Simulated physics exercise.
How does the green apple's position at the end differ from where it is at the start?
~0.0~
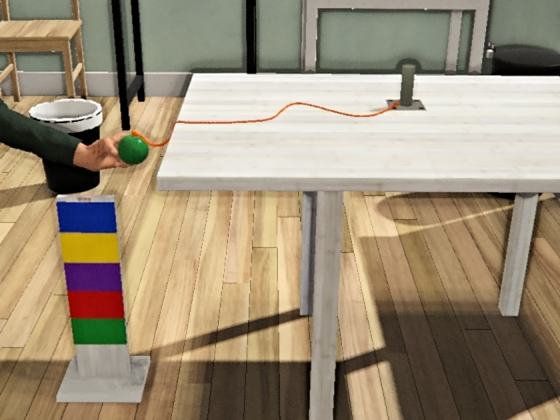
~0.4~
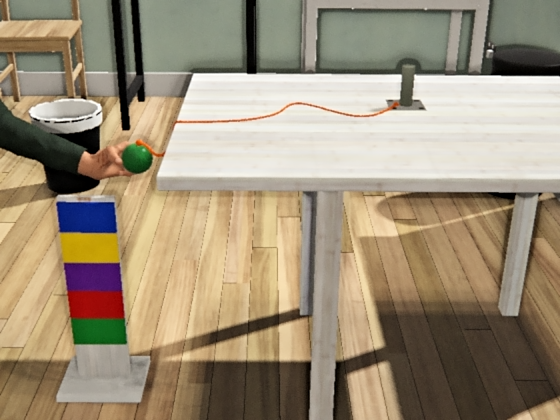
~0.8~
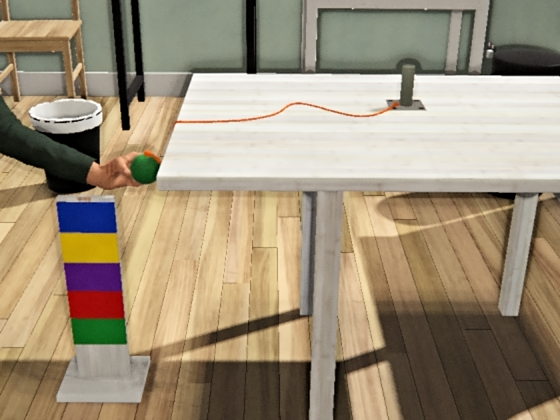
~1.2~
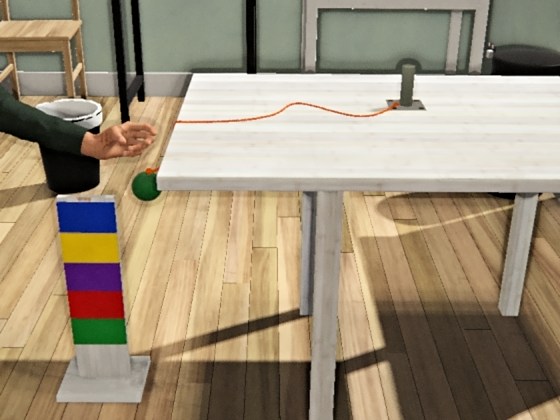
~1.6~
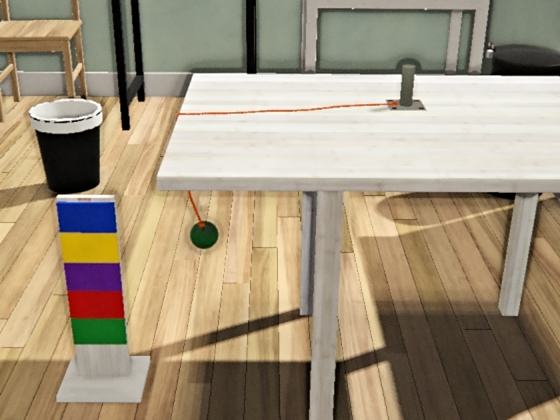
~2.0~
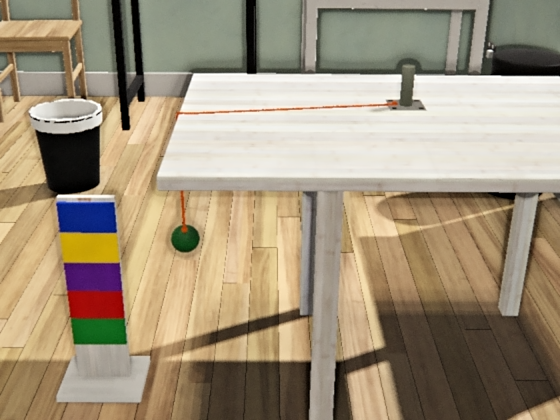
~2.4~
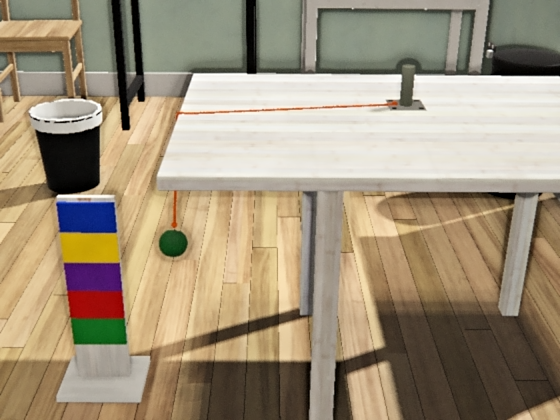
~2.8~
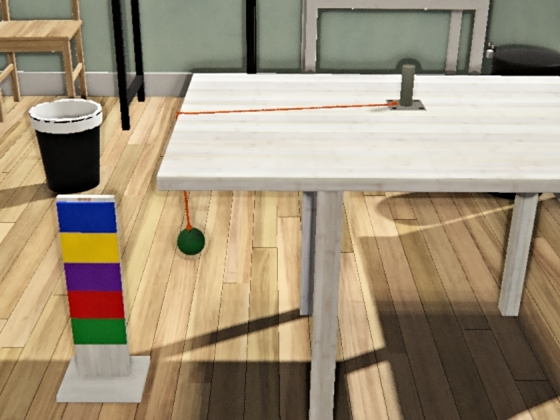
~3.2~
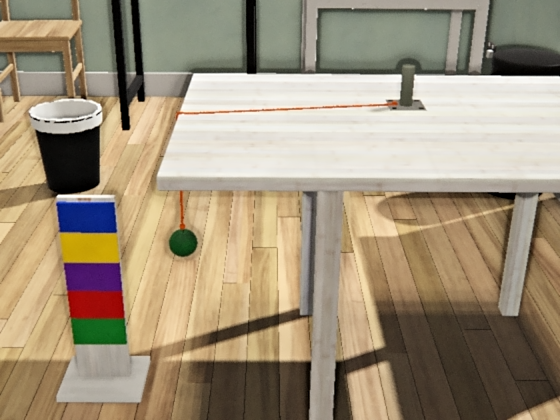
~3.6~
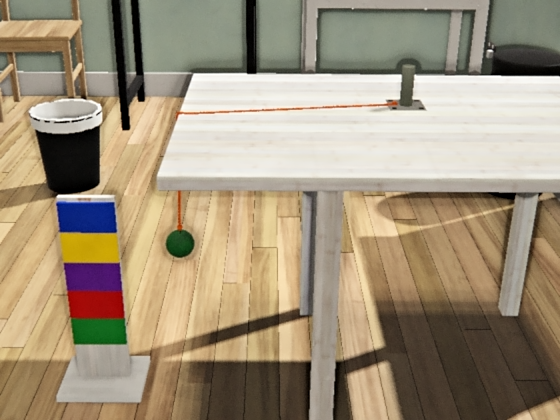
At the start the green apple is held in a hand near the height of the tabletop, left of the table's edge. At the end it hangs on the cord lower down and a little further right, below the tabletop and level with the yellow band.
